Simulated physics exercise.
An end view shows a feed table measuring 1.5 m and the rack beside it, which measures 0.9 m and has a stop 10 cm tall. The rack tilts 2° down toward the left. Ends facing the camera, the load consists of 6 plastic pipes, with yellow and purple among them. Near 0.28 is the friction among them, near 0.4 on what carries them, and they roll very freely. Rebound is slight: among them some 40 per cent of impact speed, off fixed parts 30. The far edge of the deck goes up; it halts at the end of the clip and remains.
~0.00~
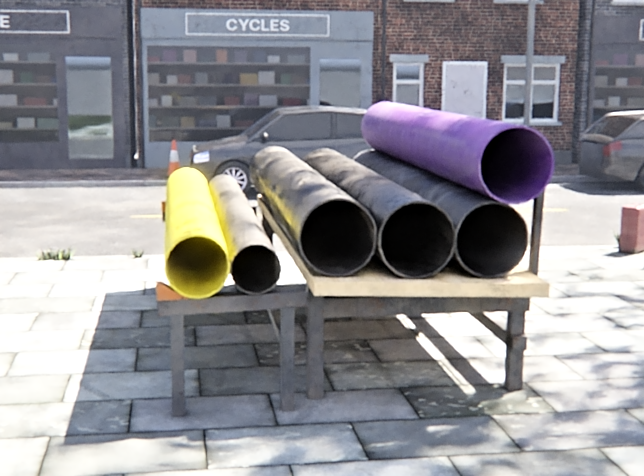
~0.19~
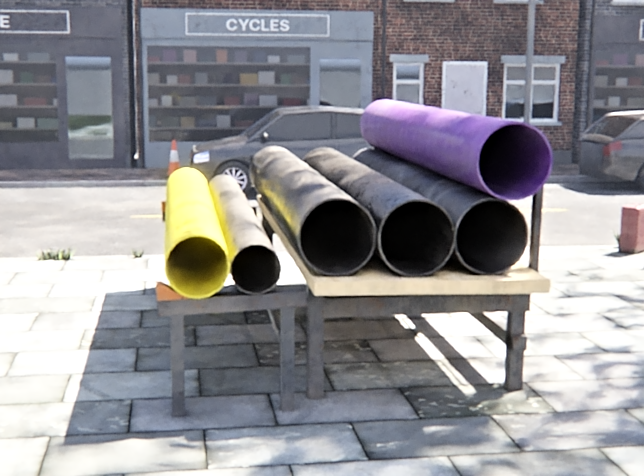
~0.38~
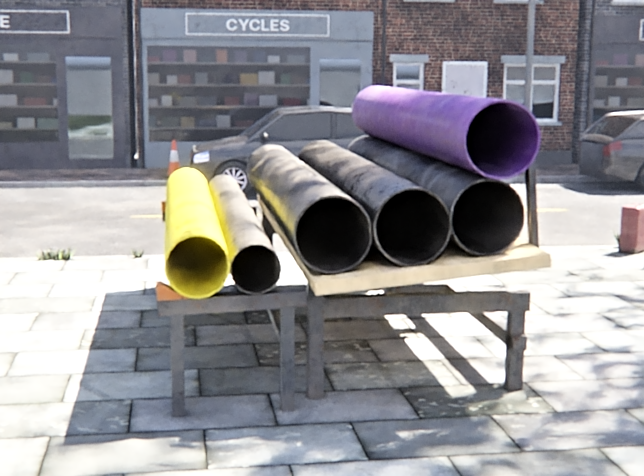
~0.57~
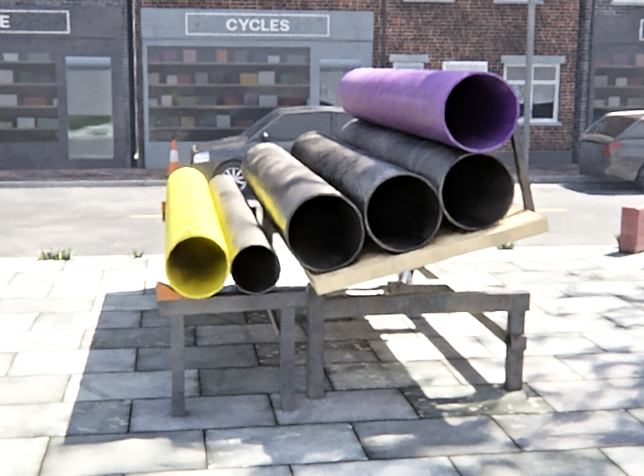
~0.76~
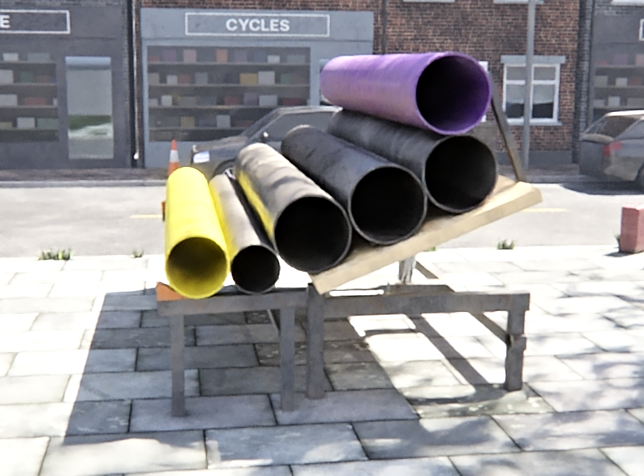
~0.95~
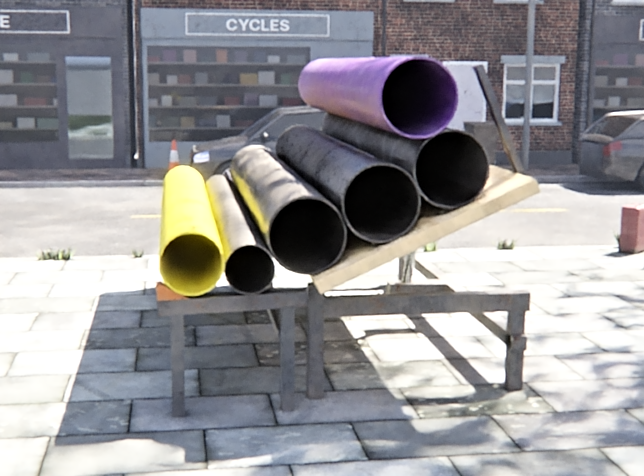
The footage shows a yellow pipe, four black pipes and a purple pipe on two adjoining stands by a street; the right-hand deck's right side rises, and the purple pipe moves leftward over the shifting black ones.
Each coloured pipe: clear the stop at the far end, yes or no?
Yellow, yes; purple, yes.
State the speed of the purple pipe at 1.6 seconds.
Its speed is roughly 2.0 m/s.
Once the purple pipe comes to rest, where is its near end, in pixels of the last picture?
(33, 384), roughly.
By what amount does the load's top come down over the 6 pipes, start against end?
Some 15 centimetres.
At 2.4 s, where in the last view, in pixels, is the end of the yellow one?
I'd put it somewhere around (40, 389) in that view.
After 1.6 s, yellow is on the rack, 10 cm from the rack's far end, rolling left; purple is up on others, 25 cm from the hinge, rolling left; 0 of 6 over the stop.
After 2.4 s, yellow is over the stop, on the ground; purple is beyond the stop and falling; 2 of 6 over the stop.
At rest (4.0 s), yellow is beyond the stop, on the ground; purple is over the stop, on the ground; 2 of 6 over the stop.
